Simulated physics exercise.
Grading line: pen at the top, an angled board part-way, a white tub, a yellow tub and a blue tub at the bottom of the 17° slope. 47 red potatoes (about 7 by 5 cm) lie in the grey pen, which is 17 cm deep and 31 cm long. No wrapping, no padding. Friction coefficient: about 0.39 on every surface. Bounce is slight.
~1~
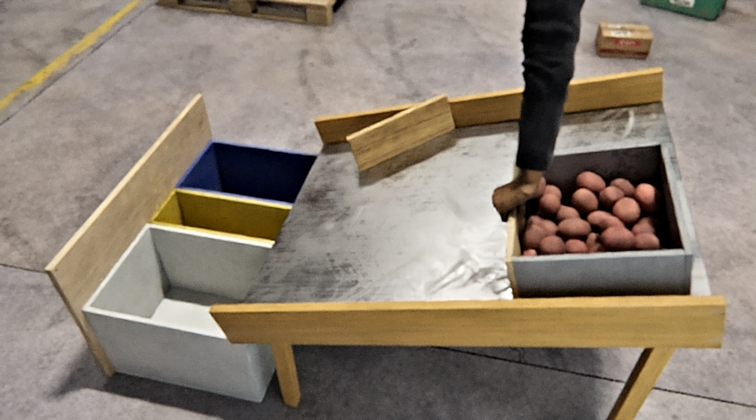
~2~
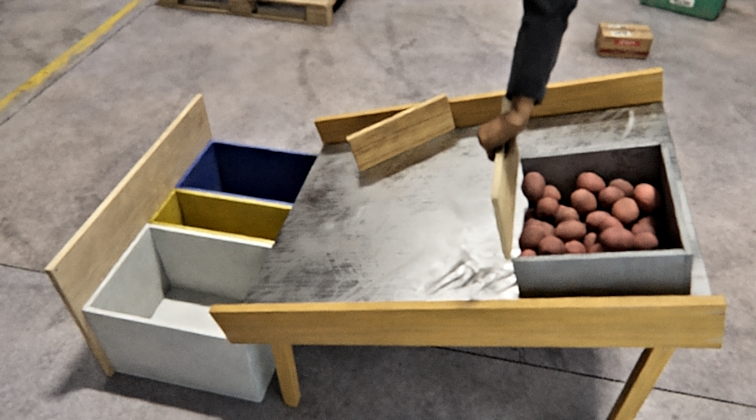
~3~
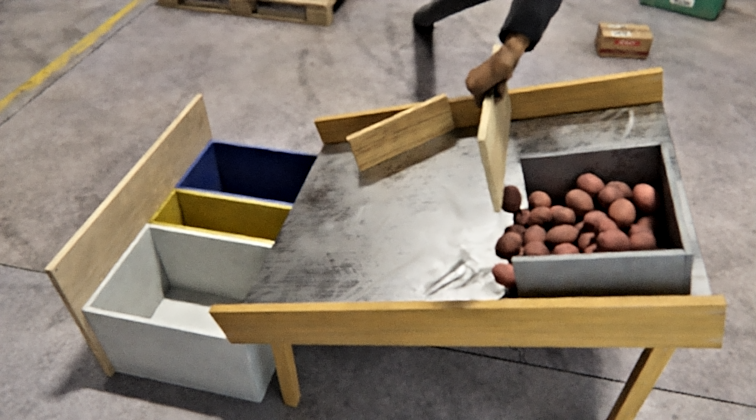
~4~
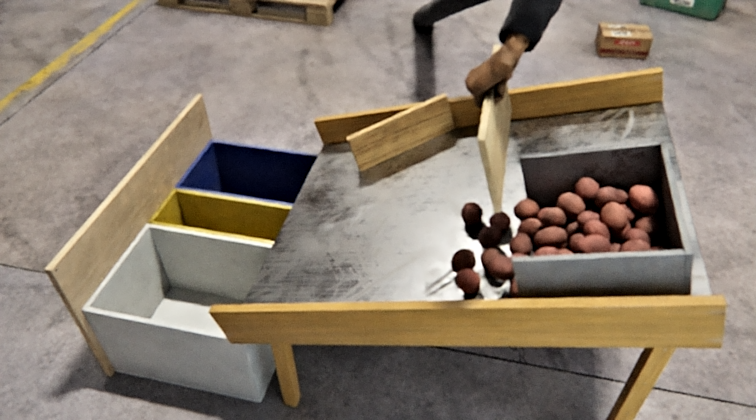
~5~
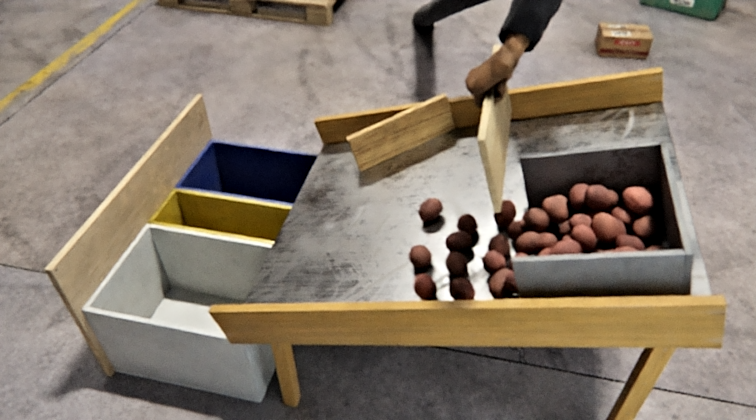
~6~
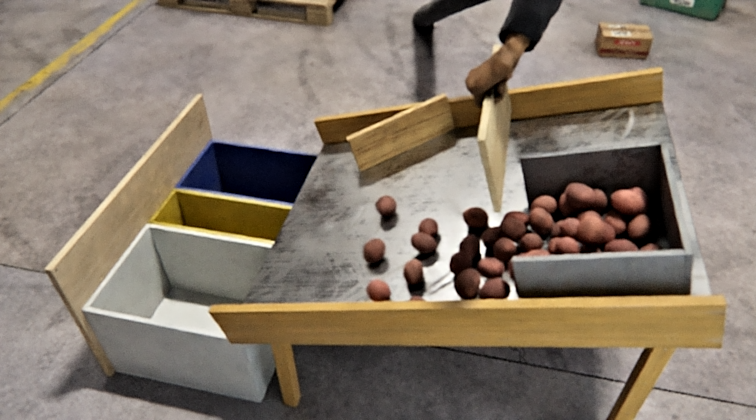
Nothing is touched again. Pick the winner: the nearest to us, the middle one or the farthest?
The largest share ends in the closest one: The white tub.
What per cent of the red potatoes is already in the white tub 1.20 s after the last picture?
Some 50 per cent by then.
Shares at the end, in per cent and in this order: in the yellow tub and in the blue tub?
About 15 and 0 per cent.
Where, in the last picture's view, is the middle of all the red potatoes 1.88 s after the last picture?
At about (187, 314).
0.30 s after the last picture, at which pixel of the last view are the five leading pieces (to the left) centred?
Near (271, 255).
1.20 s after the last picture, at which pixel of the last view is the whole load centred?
Near (206, 285).
Then, 0.30 s after the last picture, 20 still in the grey pen, 25 on the slope and 2 in the air.
Then, 0.68 s after the last picture, 8 still in the grey pen, 7 in the white tub, 1 in the yellow tub, 27 on the slope and 4 in the air.
Then, 1.20 s after the last picture, 23 in the white tub, 2 in the yellow tub, 15 on the slope and 7 in the air.
When it is over (1.88 s after the last picture), 39 in the white tub and 8 in the yellow tub.
